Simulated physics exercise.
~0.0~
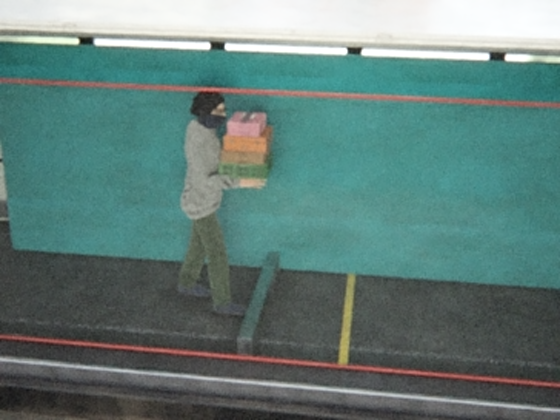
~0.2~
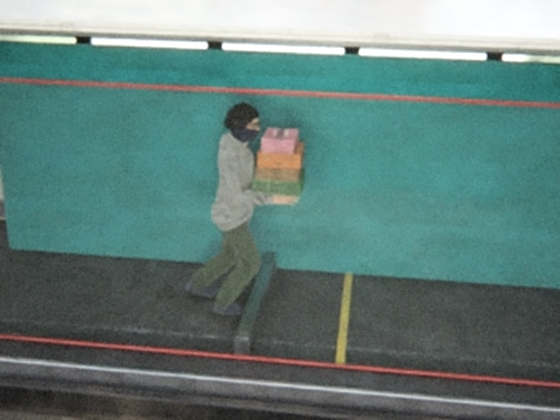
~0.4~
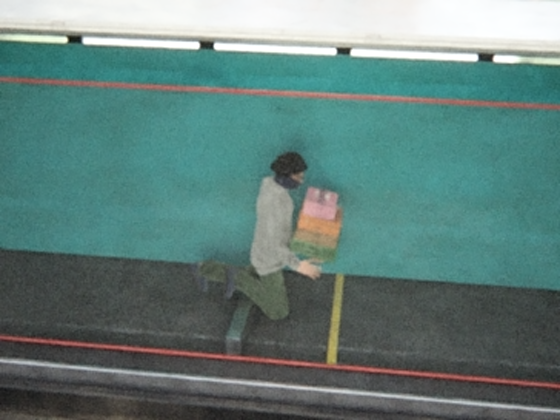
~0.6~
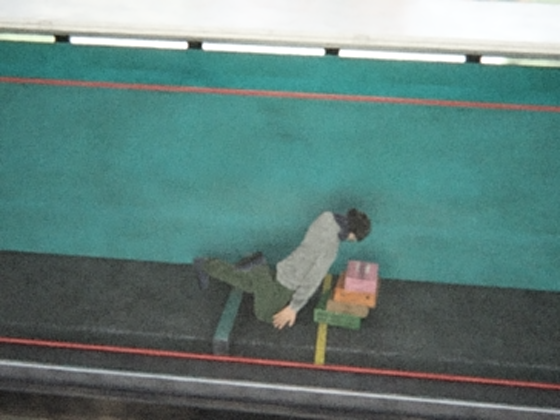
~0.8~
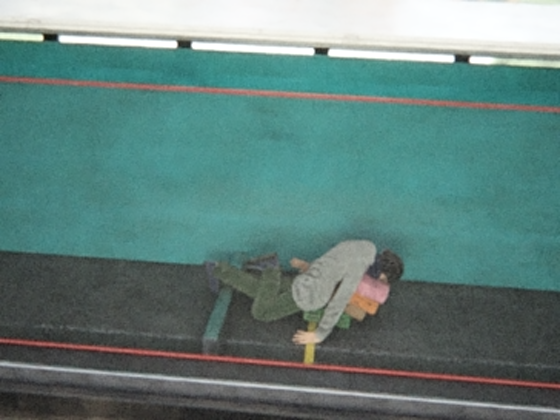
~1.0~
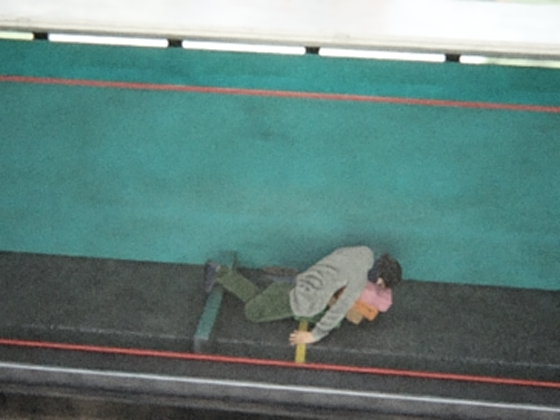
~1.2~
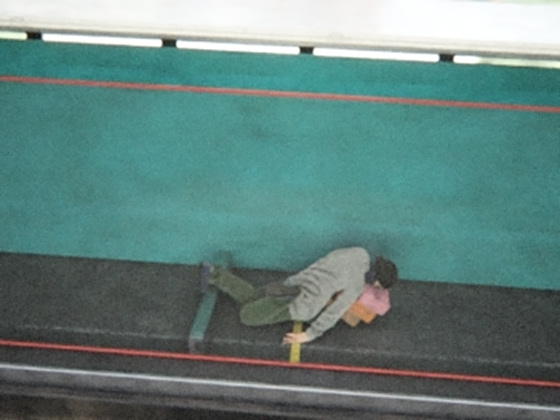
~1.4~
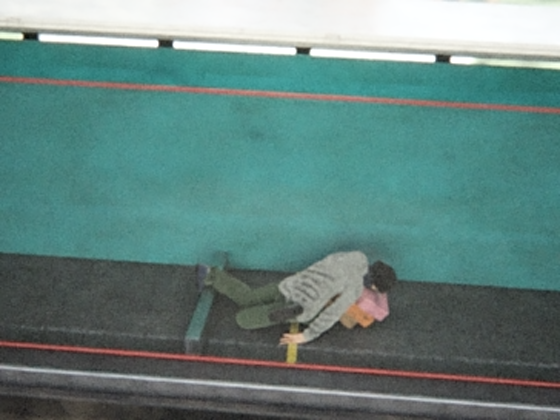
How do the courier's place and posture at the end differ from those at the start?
At the start the courier stands upright to the left of the low green bar. At the end the courier lies slumped low on the floor, further to the right, with the feet by the bar and the head beyond the yellow line.
